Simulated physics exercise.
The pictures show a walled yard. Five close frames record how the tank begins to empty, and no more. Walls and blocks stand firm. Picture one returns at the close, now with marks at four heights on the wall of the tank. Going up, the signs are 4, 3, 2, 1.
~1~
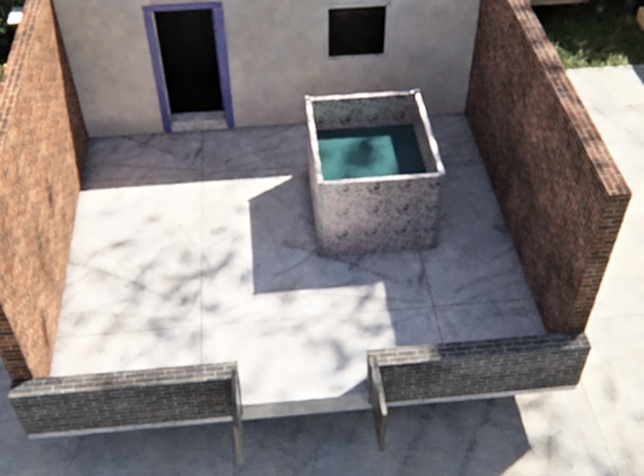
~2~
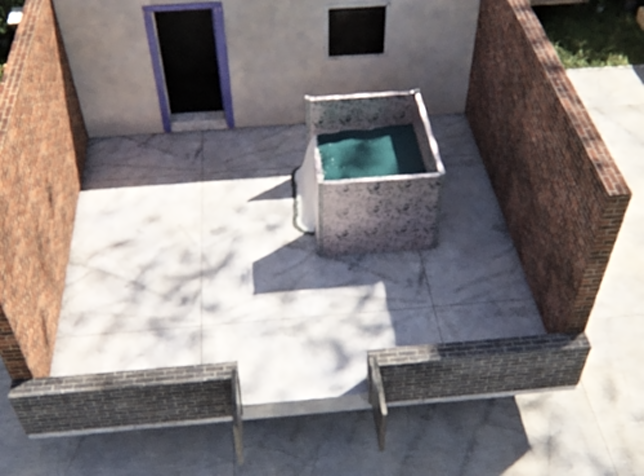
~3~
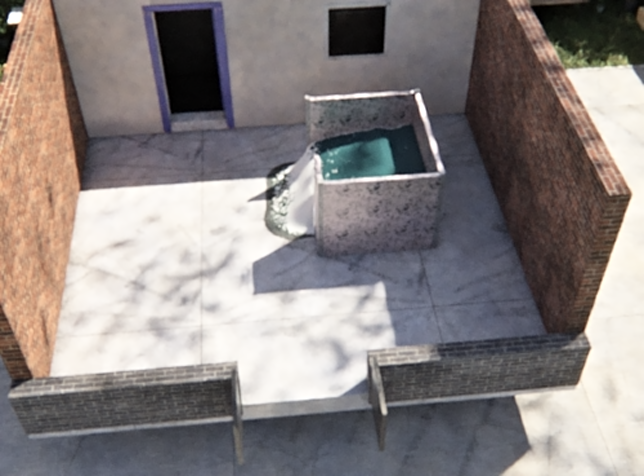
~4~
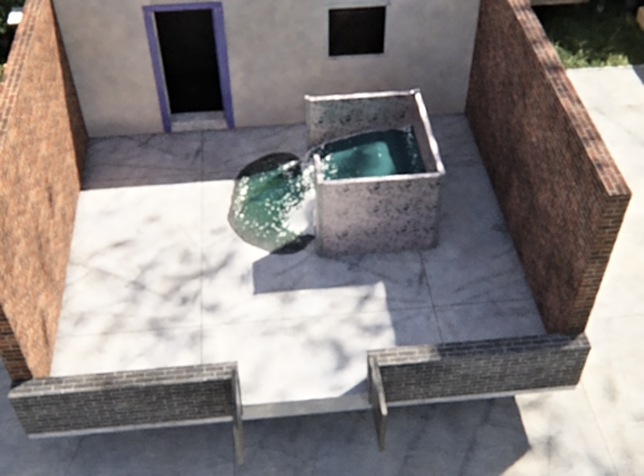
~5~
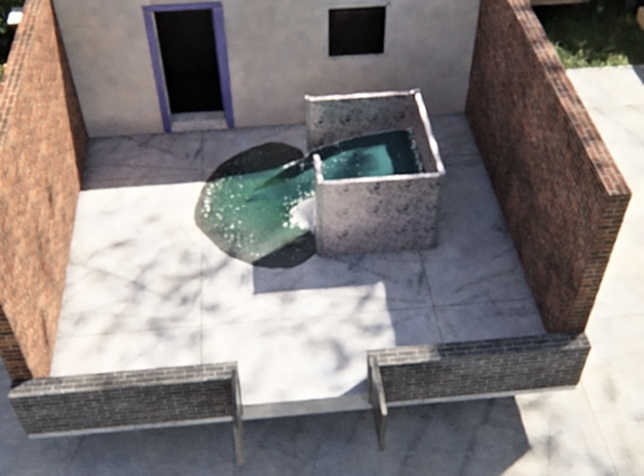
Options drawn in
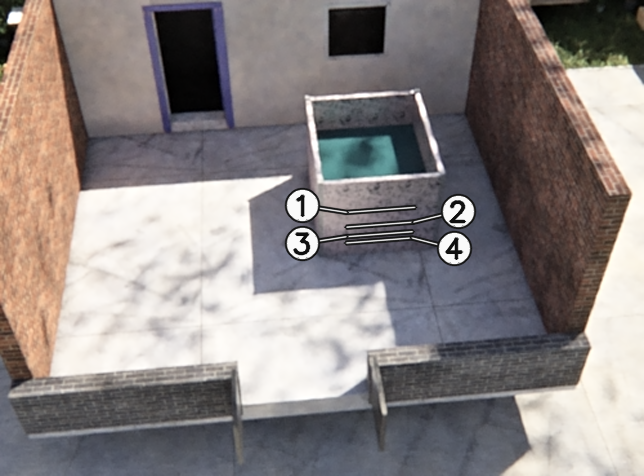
In the video, water rests in a square tank inside a walled yard, then pours out through the tank's left side and spreads leftward across the pale ground in a widening, rounded green pool.
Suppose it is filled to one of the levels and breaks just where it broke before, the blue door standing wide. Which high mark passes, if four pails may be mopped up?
I would pick mark 1.
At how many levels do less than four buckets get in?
All of them.
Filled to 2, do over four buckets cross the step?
No.
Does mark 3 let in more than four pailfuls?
No.
On the marked copy, 1 at (380, 209); 2 at (380, 224); 3 at (379, 234); 4 at (379, 240); from the bottom up 4, 3, 2, 1.
Choosing 1, a bucket or two gets in.
Choosing 2, nothing gets over.
Choosing 3, nothing gets over.
Choosing 4, nothing gets over.
